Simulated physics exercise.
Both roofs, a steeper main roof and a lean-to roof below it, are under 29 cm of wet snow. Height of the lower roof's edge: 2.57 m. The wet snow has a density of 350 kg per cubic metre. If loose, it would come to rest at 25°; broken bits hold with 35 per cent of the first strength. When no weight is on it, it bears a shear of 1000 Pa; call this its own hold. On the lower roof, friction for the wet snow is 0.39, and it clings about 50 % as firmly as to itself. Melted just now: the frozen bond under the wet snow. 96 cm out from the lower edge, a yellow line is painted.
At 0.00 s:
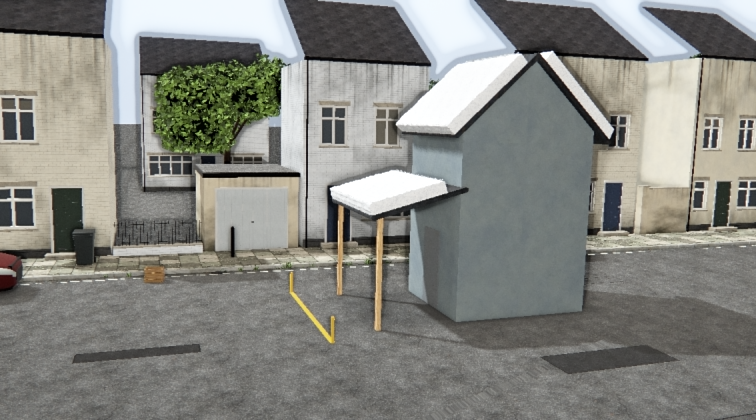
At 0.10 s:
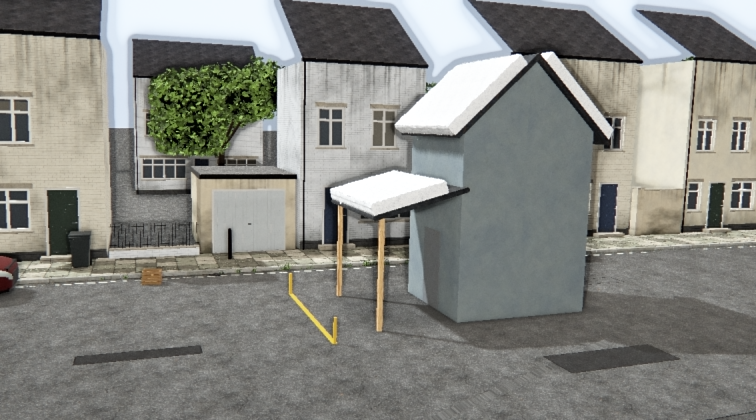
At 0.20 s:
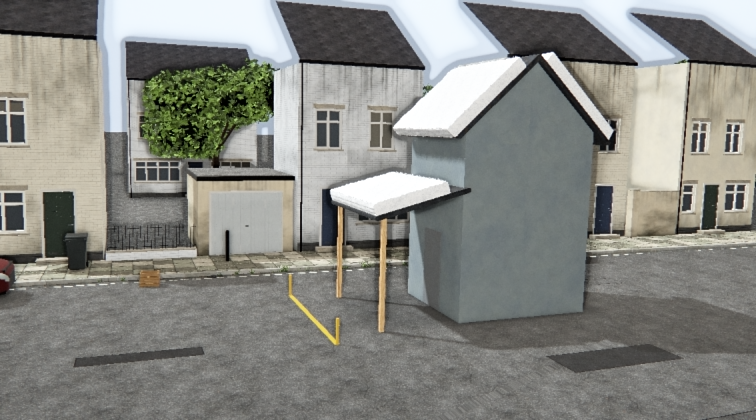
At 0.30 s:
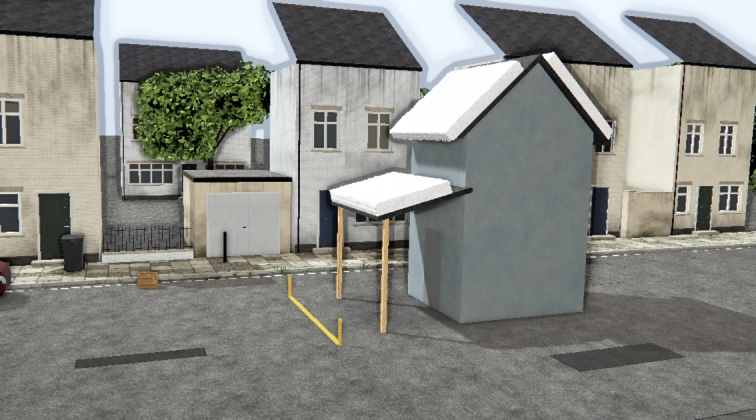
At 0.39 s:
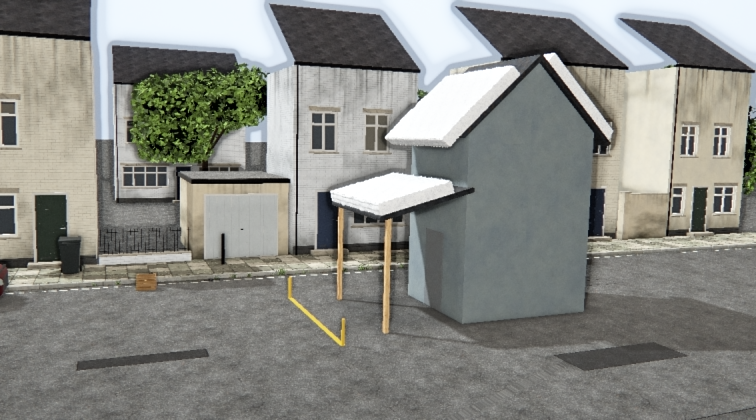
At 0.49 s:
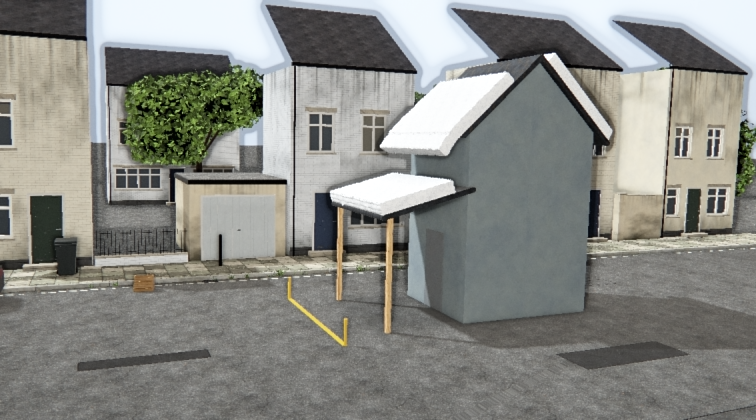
The clip opens on a grey building before a row of houses, with white snow on its steep main roof and on the lower lean-to roof. As the view drifts slightly, the main roof's left-hand snow slides a short way down the slope in one slab, pushing farther out over the eave above the lean-to.
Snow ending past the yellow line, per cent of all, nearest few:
44 %.
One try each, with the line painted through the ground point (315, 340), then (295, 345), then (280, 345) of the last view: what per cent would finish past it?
About 30 %, 22 %, 12 %.
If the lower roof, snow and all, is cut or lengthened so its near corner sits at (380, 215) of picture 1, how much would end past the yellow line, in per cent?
That would be roughly 45 percent.
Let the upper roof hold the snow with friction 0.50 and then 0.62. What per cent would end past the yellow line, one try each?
I'd say 14 %, followed by 3 %.
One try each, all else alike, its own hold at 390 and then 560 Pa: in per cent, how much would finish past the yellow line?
Roughly 60 % followed by roughly 55 %.
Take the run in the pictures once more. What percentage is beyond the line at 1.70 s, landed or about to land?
Some 18 per cent.
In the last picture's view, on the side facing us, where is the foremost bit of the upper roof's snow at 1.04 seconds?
Look roughly at (386, 196).
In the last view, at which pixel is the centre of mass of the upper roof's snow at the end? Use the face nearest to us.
About (334, 284).
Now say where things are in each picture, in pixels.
Foremost bit of the wet snow at (454, 126), in the first frame.
Foremost bit of the wet snow at (455, 127), its middle shifted 2.4 cm, 1 % of it past the upper edge, in one piece, in the second frame.
Foremost bit of the wet snow at (454, 130), its middle shifted 9.5 cm, 4 % of it past the upper edge, in one piece, in the third frame.
Foremost bit of the wet snow at (452, 126), its middle shifted 22 cm, 9 % of it past the upper edge, in one piece, in the fourth frame.
Foremost bit of the wet snow at (449, 134), its middle shifted 39 cm, 17 % of it past the upper edge, in one piece, in the fifth frame.
Foremost bit of the wet snow at (445, 139), its middle shifted 63 cm, 27 % of it past the upper edge, cracking, in the sixth frame.
After 1.04 s, none is below the lower edge and 0 % is past the line.
After 1.70 s, 35 % is below the lower edge and 18 % is past the line.
After 2.35 s, 56 % is below the lower edge and 44 % is past the line.
After 3.00 s, 56 % is below the lower edge and 44 % is past the line.
After 3.20 s, 56 % is below the lower edge and 44 % is past the line.
